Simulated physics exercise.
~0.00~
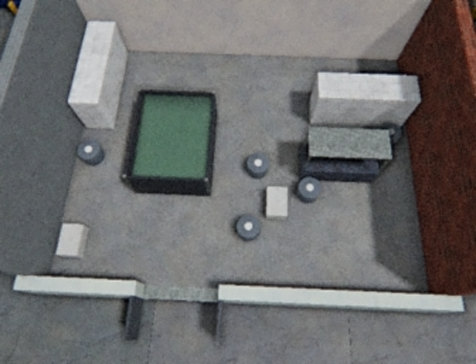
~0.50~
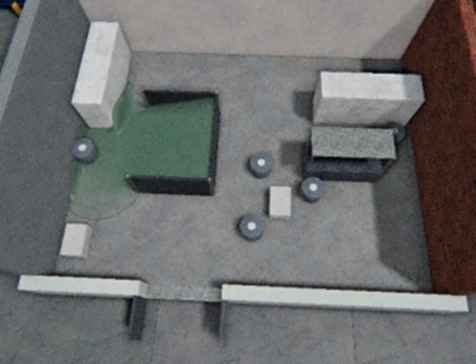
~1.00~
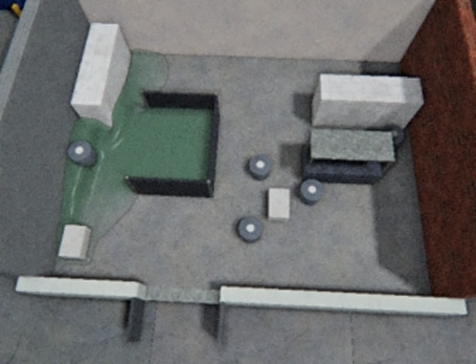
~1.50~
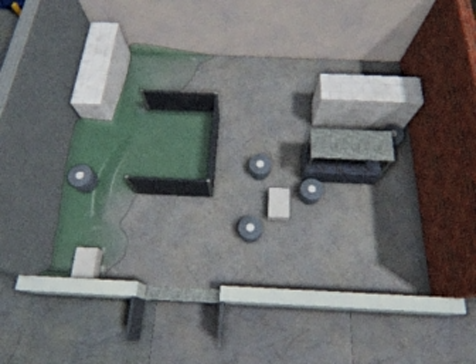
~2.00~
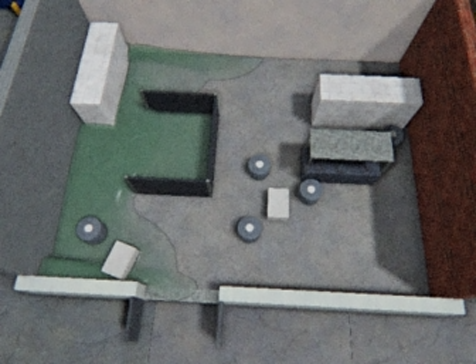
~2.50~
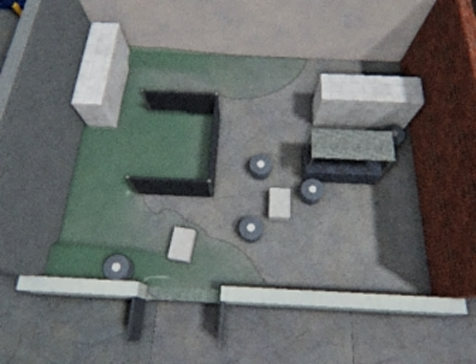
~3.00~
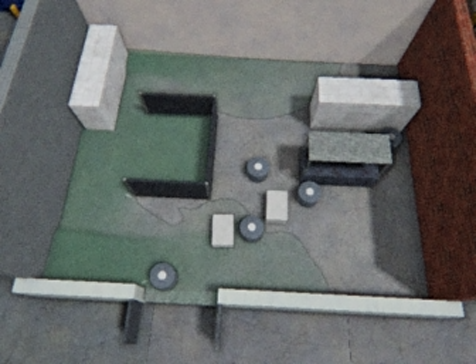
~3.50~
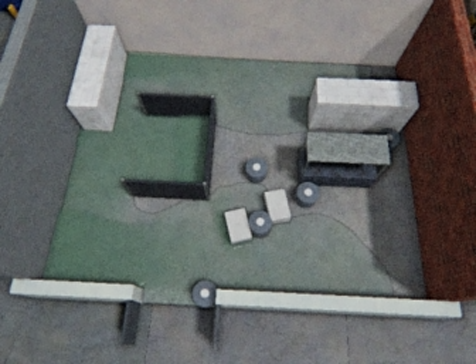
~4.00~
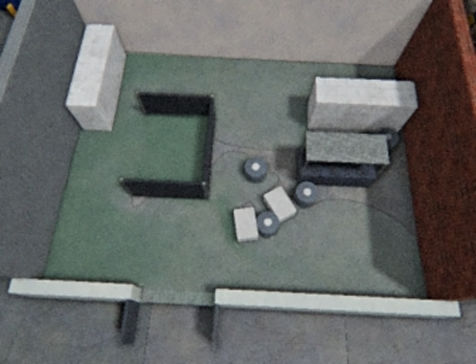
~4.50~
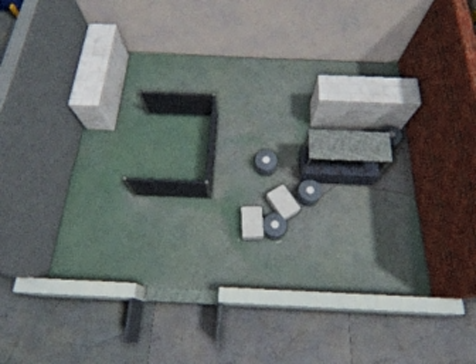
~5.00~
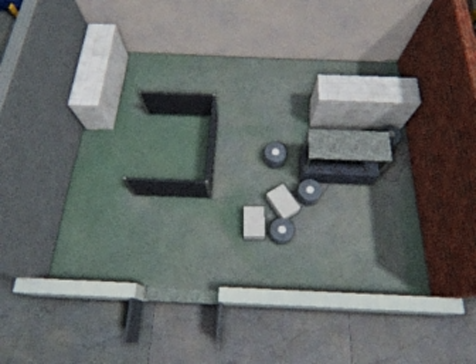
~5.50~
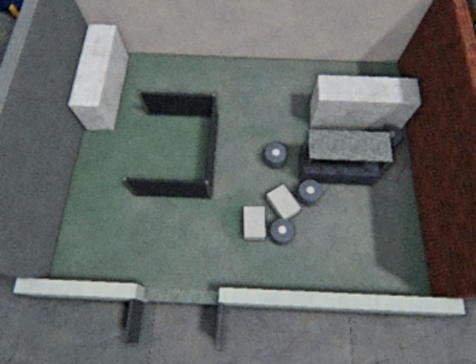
In a walled warehouse bay, the left side of a tank gave way and green water spread across the floor, sweeping one tub out through the front gap and pushing a pale crate rightward until it rested among the other tubs and crate.
